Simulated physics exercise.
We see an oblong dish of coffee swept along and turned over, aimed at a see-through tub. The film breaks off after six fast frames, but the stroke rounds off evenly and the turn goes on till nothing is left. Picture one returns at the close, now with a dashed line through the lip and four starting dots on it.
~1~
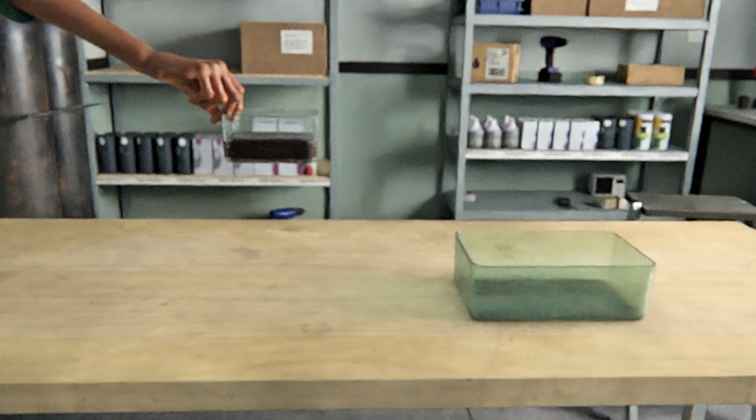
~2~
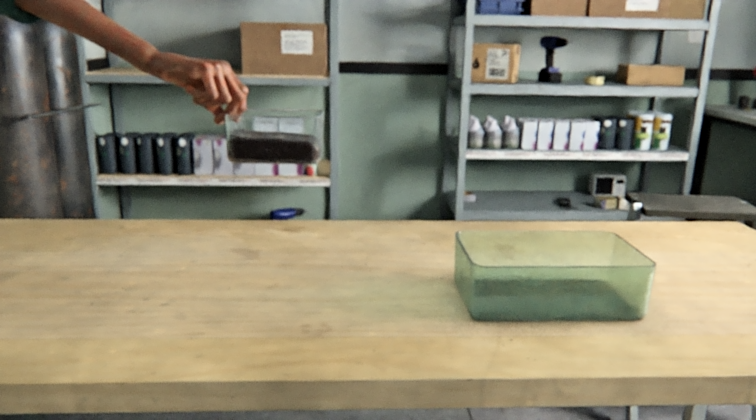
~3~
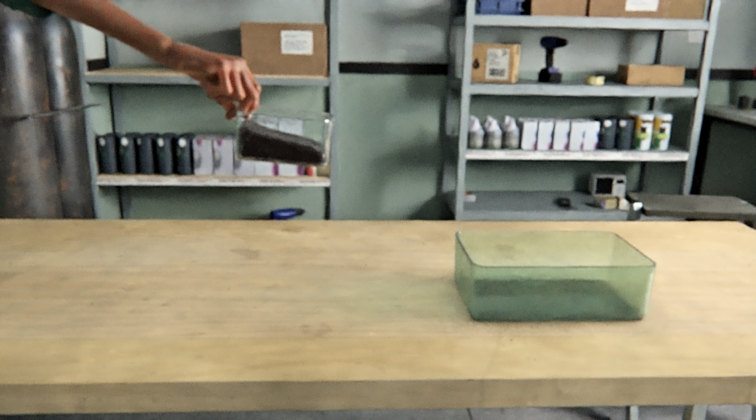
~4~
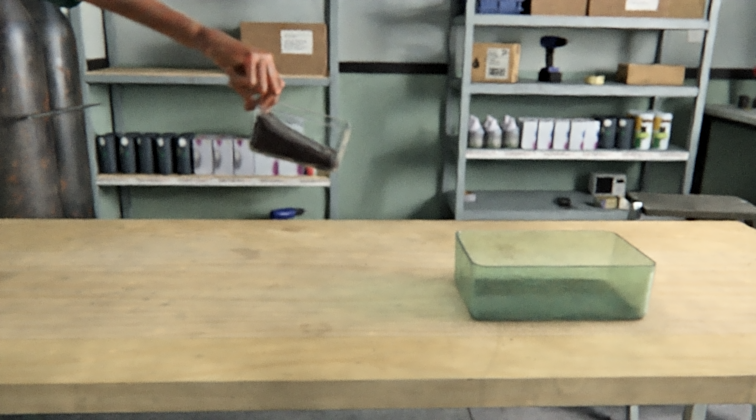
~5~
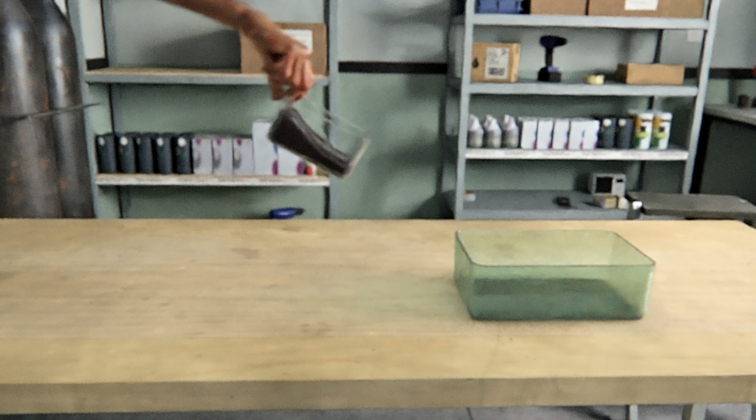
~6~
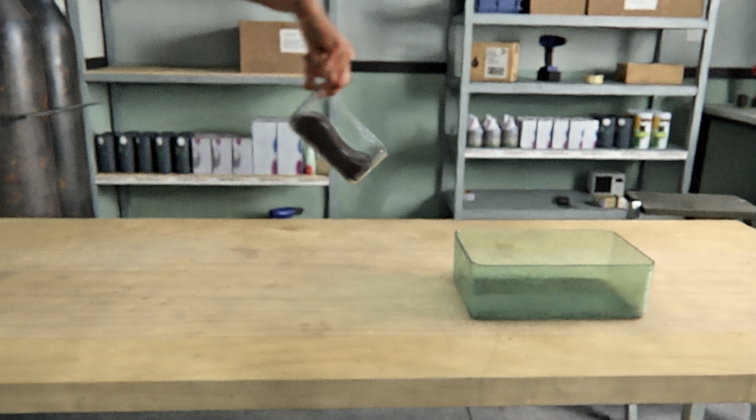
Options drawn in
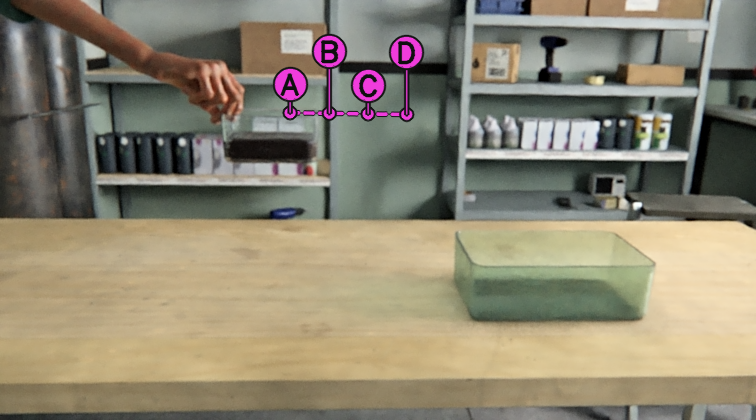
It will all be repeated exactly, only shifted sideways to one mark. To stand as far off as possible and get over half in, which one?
Use place A.
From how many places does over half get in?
All of the four.
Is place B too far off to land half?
No, that is safe.
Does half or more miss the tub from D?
No, that is safe.
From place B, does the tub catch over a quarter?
Yes, clearly.
In magenta, A at (290, 112); B at (329, 113); C at (368, 113); D at (406, 114).
Choosing A, about 70 % lands in the tub, 20 % falls short and 10 % goes beside or beyond.
Choosing B, about 72 % lands in the tub, 15 % falls short and 13 % goes beside or beyond.
Choosing C, about 83 % lands in the tub, 4 % falls short and 13 % goes beside or beyond.
Choosing D, about 92 % lands in the tub, 3 % falls short and 5 % goes beside or beyond.
